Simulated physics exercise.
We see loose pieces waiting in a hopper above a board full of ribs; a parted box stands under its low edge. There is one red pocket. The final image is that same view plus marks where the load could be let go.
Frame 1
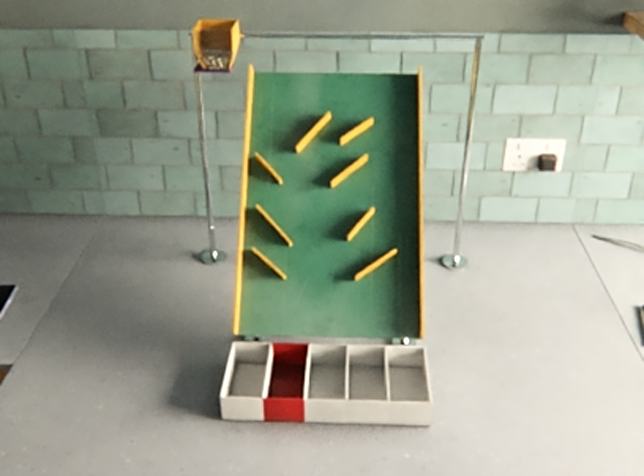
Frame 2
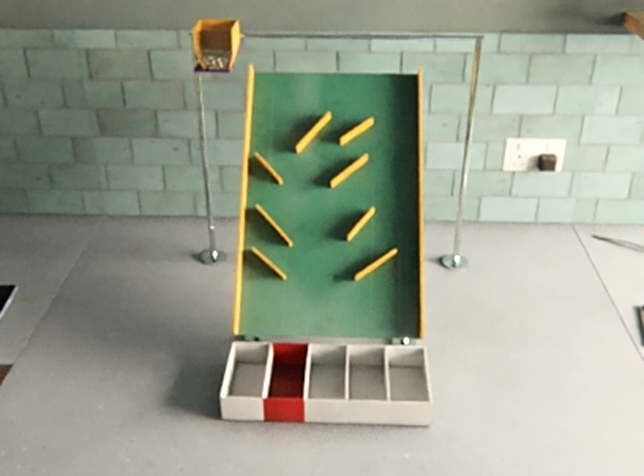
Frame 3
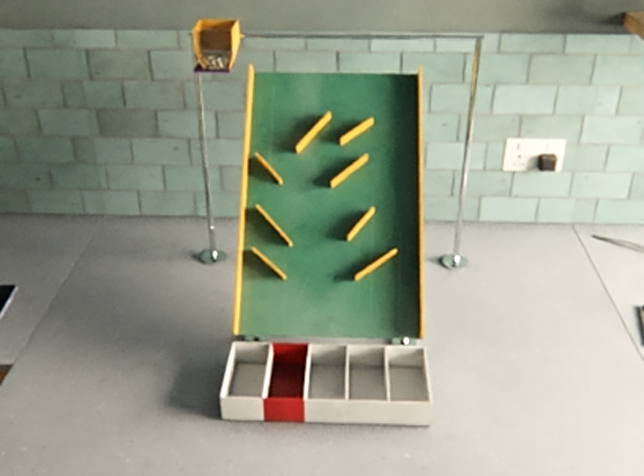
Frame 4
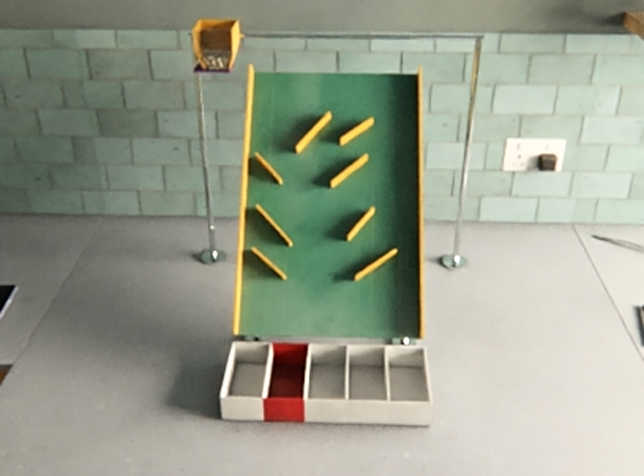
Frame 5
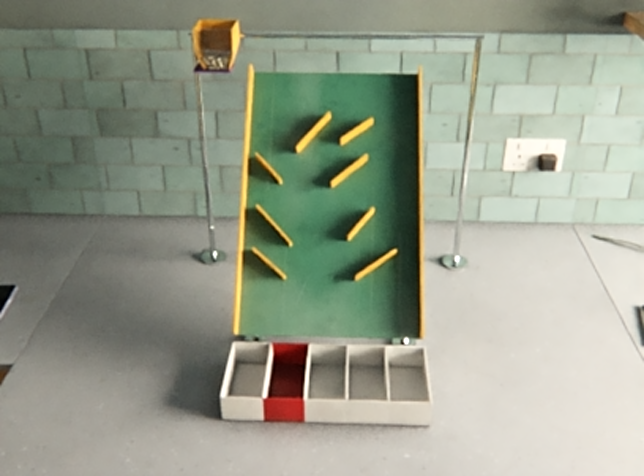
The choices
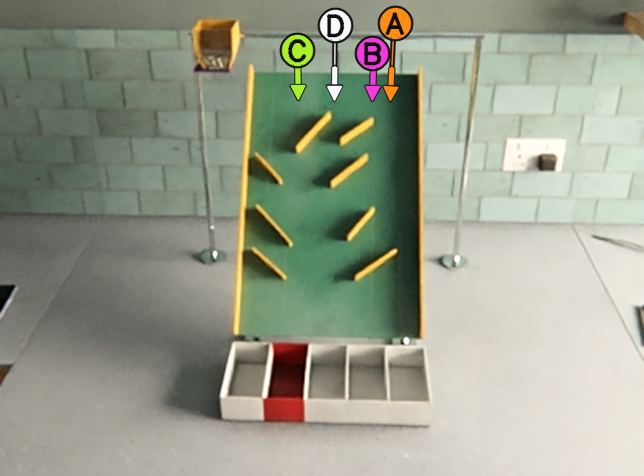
At first, a yellow hopper holding small pale pieces sits at the upper left of a sloping green board with yellow ribs, above a divided box with one red pocket, second from the left. Nothing visibly moves after that, and the board, ribs and pockets stay empty through the end.
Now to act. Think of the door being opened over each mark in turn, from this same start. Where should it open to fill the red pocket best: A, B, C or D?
It is D.
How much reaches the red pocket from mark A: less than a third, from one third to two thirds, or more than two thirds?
Mark A gives less than a third.
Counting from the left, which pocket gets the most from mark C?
The third from the left.
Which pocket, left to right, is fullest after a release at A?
The fifth.
On the marked copy, mark A meets the board at (390, 95); mark B meets the board at (372, 95); mark C meets the board at (298, 94); mark D meets the board at (334, 95).
Choosing A, close to a quarter in the red pocket, close to two thirds in other pockets, a small share held on the board.
Choosing B, close to a third in the red pocket, close to half in other pockets, a small share held on the board.
Choosing C, close to a quarter in the red pocket, the bulk in other pockets.
Choosing D, close to half in the red pocket, close to a third in other pockets, a small share held on the board.
